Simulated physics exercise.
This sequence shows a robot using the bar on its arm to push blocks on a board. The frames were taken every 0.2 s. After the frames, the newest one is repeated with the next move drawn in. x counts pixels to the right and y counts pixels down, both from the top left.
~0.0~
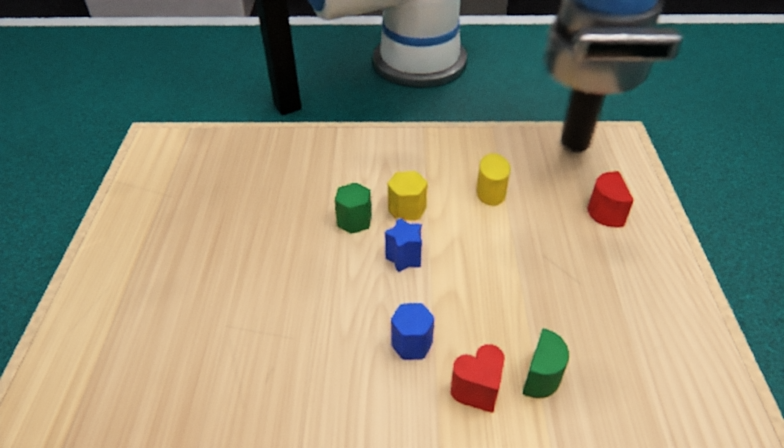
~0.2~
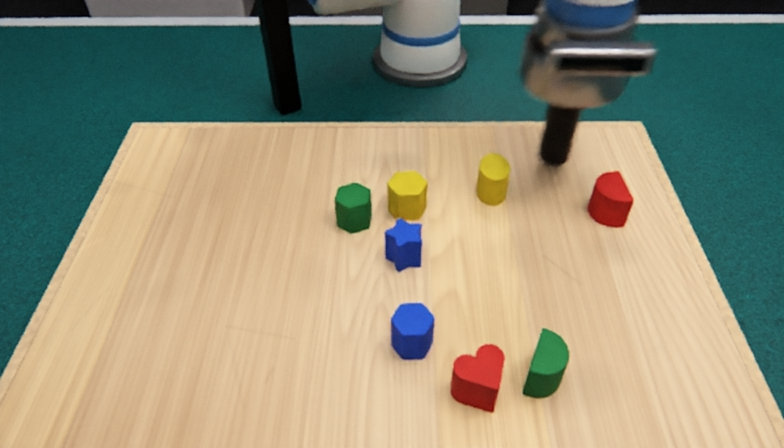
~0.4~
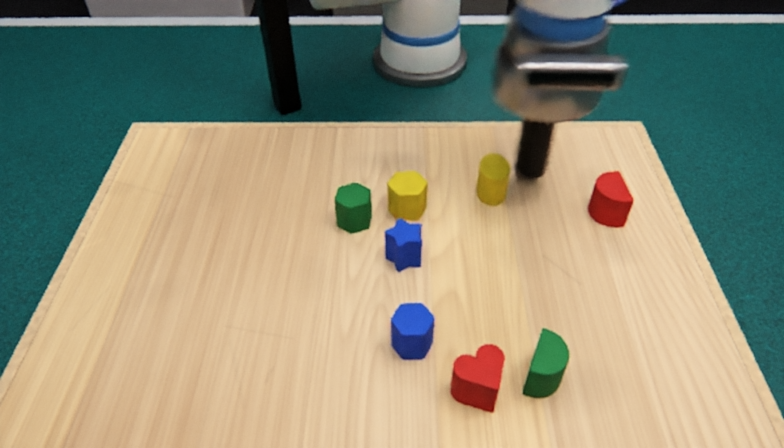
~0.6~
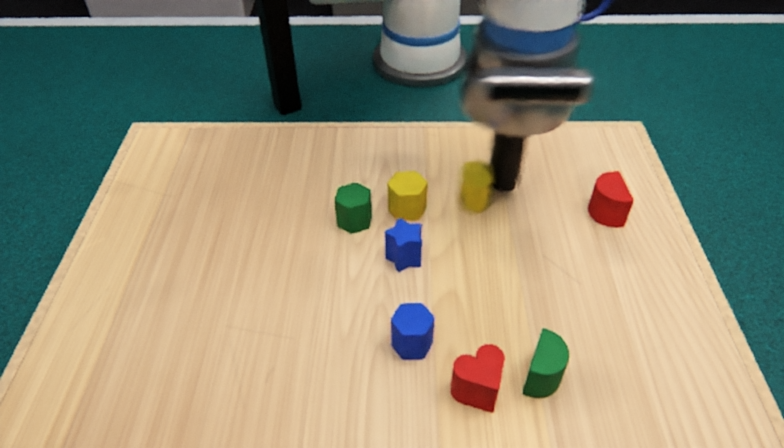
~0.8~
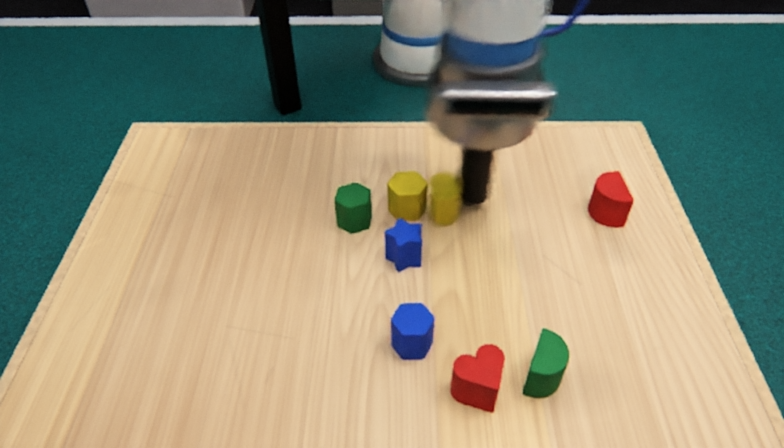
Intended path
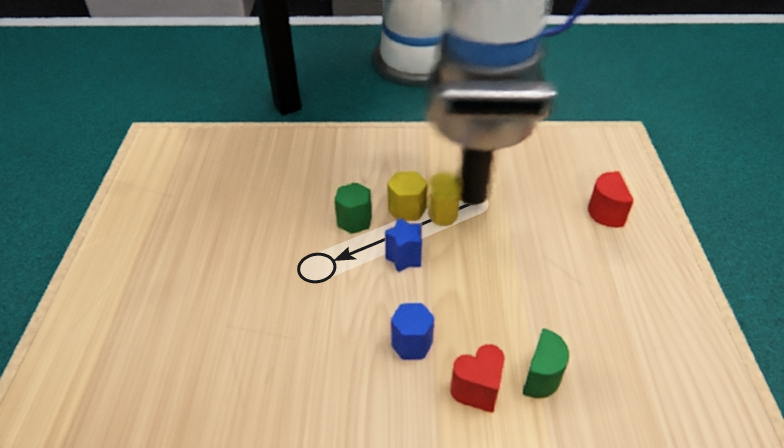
On a light wooden board set on a green surface, a robot arm with a black bar moves left from the upper right, past a red block, toward a yellow oval block. The bar meets the oval and pushes it left until it sits beside the yellow hexagon, while the other blocks stay still.
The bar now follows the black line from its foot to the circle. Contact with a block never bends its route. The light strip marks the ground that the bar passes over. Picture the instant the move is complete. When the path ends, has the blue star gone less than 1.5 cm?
Final answer: Yes.
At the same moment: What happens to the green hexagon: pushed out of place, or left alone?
If the bar follows that path, the green hexagon ends up shifted.
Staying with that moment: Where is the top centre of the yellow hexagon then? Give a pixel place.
Put as a pixel place, it's (368, 183).
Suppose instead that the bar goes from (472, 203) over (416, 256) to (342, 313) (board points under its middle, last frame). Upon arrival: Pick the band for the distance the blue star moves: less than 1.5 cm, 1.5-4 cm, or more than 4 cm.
Offset: Above 4 cm.
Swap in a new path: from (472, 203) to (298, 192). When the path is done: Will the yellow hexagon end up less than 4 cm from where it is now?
No
Path on the board, straight from (472, 203) to (317, 268).
What follows on the original path. One third of the way, bar (423, 214); green hexagon (337, 194), turned 35° anticlockwise; blue star (404, 234), turned 15° anticlockwise; yellow hexagon (370, 184), turned 70° clockwise; yellow oval (392, 205).
Two thirds of the way, bar (372, 236); green hexagon (334, 194), turned 35° anticlockwise; blue star (400, 237), turned 40° anticlockwise; yellow hexagon (368, 183), turned 80° clockwise; yellow oval (335, 225).
At the end, bar (315, 259); green hexagon (334, 194), turned 35° anticlockwise; blue star (400, 237), turned 40° anticlockwise; yellow hexagon (368, 183), turned 80° clockwise; yellow oval (276, 242), turned 25° clockwise.
